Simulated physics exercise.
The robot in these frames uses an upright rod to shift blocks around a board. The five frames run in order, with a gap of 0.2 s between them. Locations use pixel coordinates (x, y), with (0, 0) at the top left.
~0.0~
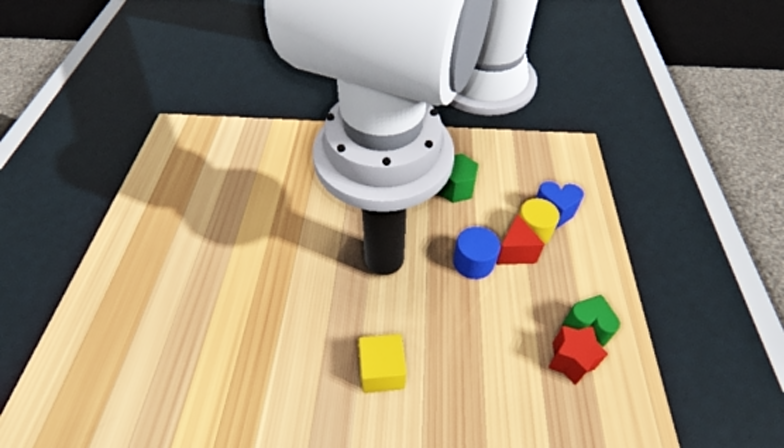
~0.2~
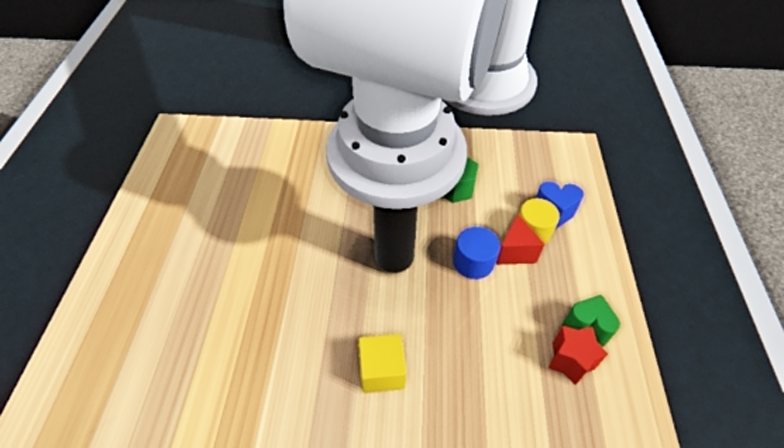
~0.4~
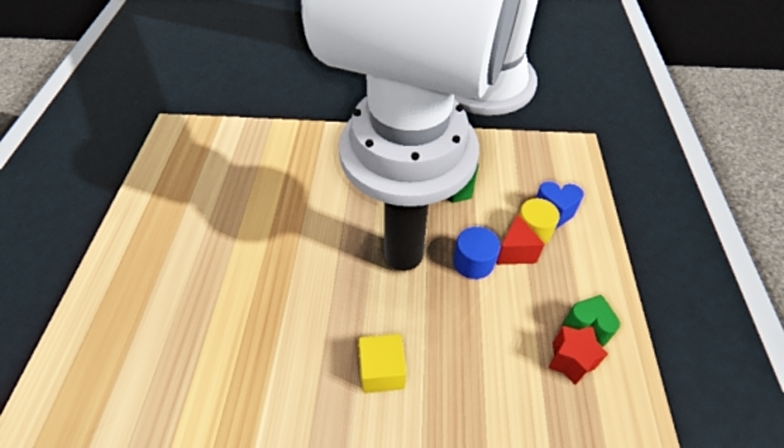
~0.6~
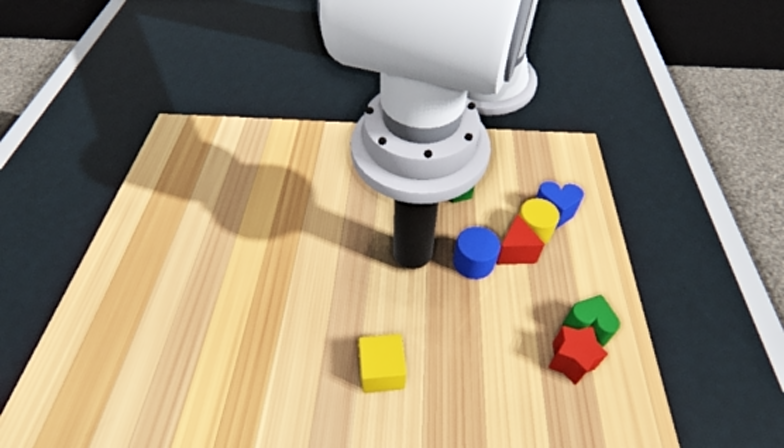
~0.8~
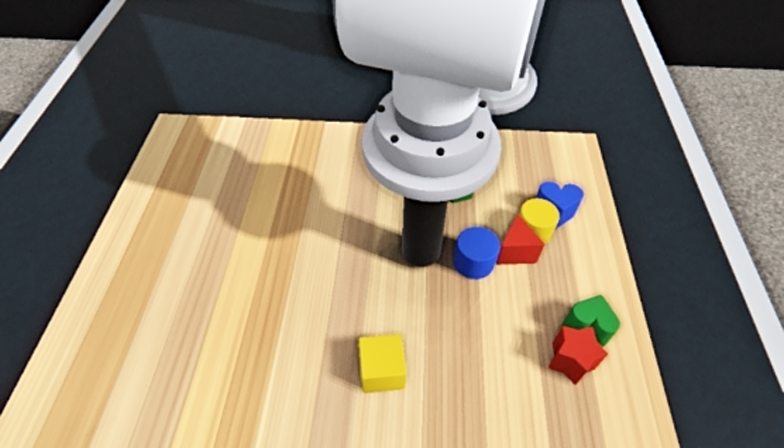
In this clip, a robot arm holding an upright black rod moves slightly to the right over a wooden board, closing part of the space beside a blue cylinder, while the scattered blue, red, yellow and green blocks stay still.
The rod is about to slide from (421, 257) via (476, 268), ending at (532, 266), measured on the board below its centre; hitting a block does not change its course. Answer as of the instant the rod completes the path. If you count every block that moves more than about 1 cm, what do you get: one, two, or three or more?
2.
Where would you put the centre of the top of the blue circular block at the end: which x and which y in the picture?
At the end it should sit near (579, 269).
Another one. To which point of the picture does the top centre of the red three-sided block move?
The middle of the upper face of the red three-sided block will lie at about (569, 232) in the picture.
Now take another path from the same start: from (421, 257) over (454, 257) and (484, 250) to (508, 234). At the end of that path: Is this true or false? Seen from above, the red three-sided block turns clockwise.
It is false.
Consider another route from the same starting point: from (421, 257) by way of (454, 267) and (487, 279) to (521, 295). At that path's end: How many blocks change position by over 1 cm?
My forecast: 2.
The first path, step by step. One third of the way, rod (459, 260); blue circular block (504, 251); red three-sided block (533, 236), turned 45° anticlockwise.
Two thirds of the way, rod (497, 263); blue circular block (544, 260); red three-sided block (560, 236), turned 90° anticlockwise.
At the end, rod (534, 261); blue circular block (579, 269); red three-sided block (569, 232), turned 80° anticlockwise; yellow circular block unmoved.
